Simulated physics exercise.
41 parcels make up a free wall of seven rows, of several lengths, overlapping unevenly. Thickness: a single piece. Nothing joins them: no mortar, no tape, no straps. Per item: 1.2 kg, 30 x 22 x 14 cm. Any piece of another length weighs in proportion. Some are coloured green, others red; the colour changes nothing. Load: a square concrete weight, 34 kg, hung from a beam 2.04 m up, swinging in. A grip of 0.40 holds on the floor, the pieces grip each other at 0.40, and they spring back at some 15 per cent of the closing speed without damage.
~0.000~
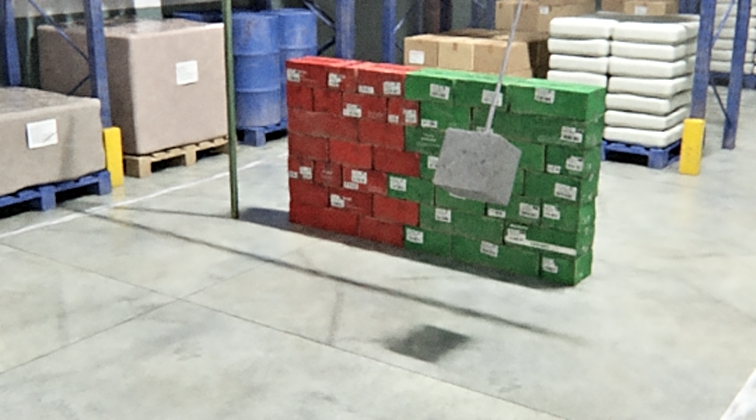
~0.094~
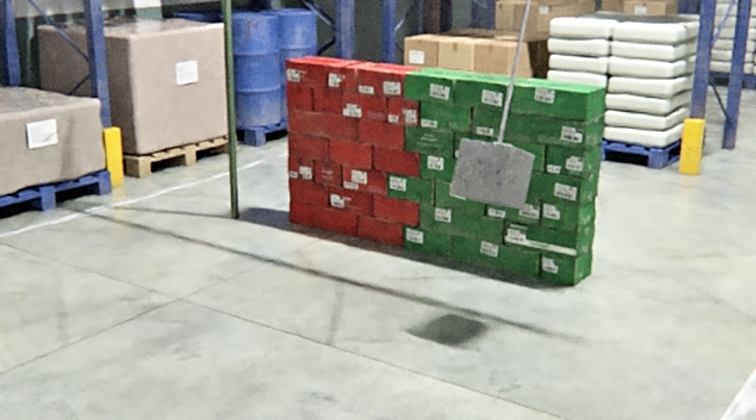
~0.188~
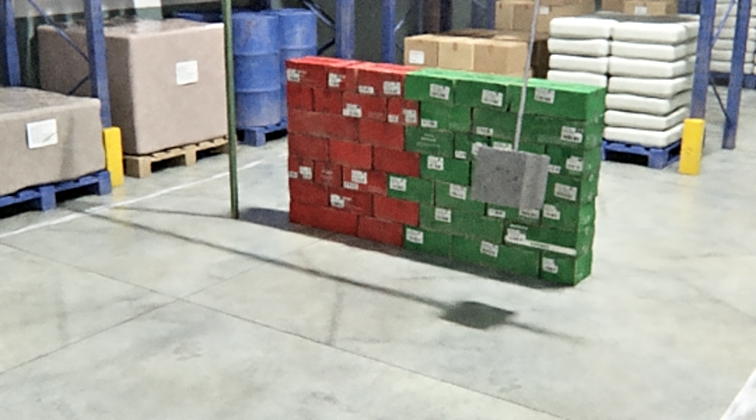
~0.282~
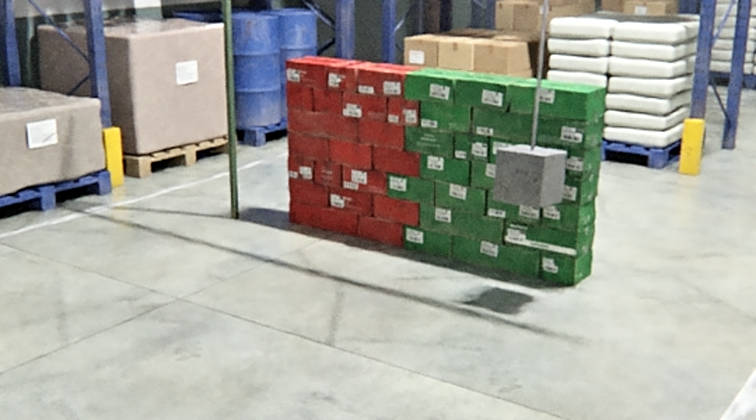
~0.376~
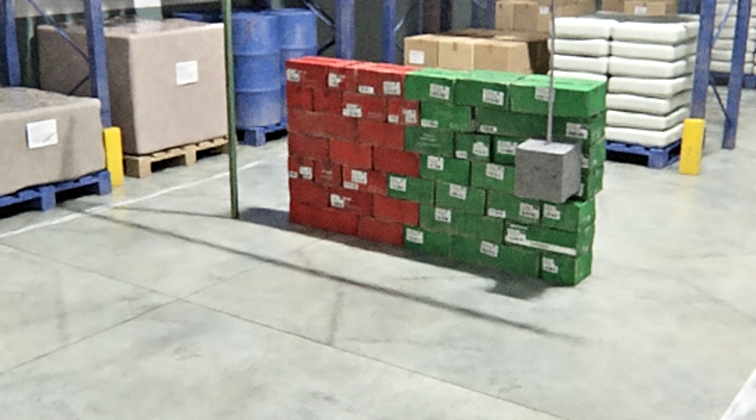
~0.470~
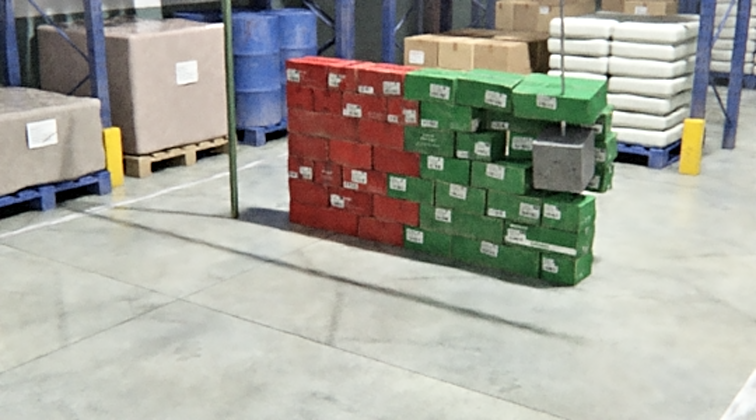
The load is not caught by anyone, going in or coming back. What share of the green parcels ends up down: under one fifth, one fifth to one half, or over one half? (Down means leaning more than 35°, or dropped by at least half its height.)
It is a fifth to half.
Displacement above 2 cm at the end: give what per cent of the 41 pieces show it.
I get 15 %.
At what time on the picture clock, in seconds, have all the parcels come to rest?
Settling time: Near 3.0 s.
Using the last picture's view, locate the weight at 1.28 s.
Roughly at (586, 139).
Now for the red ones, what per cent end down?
0 percent of the red ones.
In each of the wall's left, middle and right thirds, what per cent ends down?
Left third 0 per cent, middle 0 per cent, right 50 per cent.
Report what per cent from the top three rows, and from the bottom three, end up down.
That's 30% up top and 10% at the bottom.
Around 0.72 s, line 23° past plumb; 5 of the 21 green parcels down (5 of 41 in all colours); top green parcel tipped 23°.
Around 1.28 s, line 19° past plumb; 6 of the 21 green parcels down (6 of 41 in all colours); top green parcel tipped 73°, 37 cm lower.
Finally (3.0 s), line 10° past plumb; 7 of the 21 green parcels down (7 of 41 in all colours); top green parcel on its side; top red parcel unmoved. That is 33 per cent. Seen by the last camera, middles, top green parcel near (522, 222), top red parcel near (391, 81).
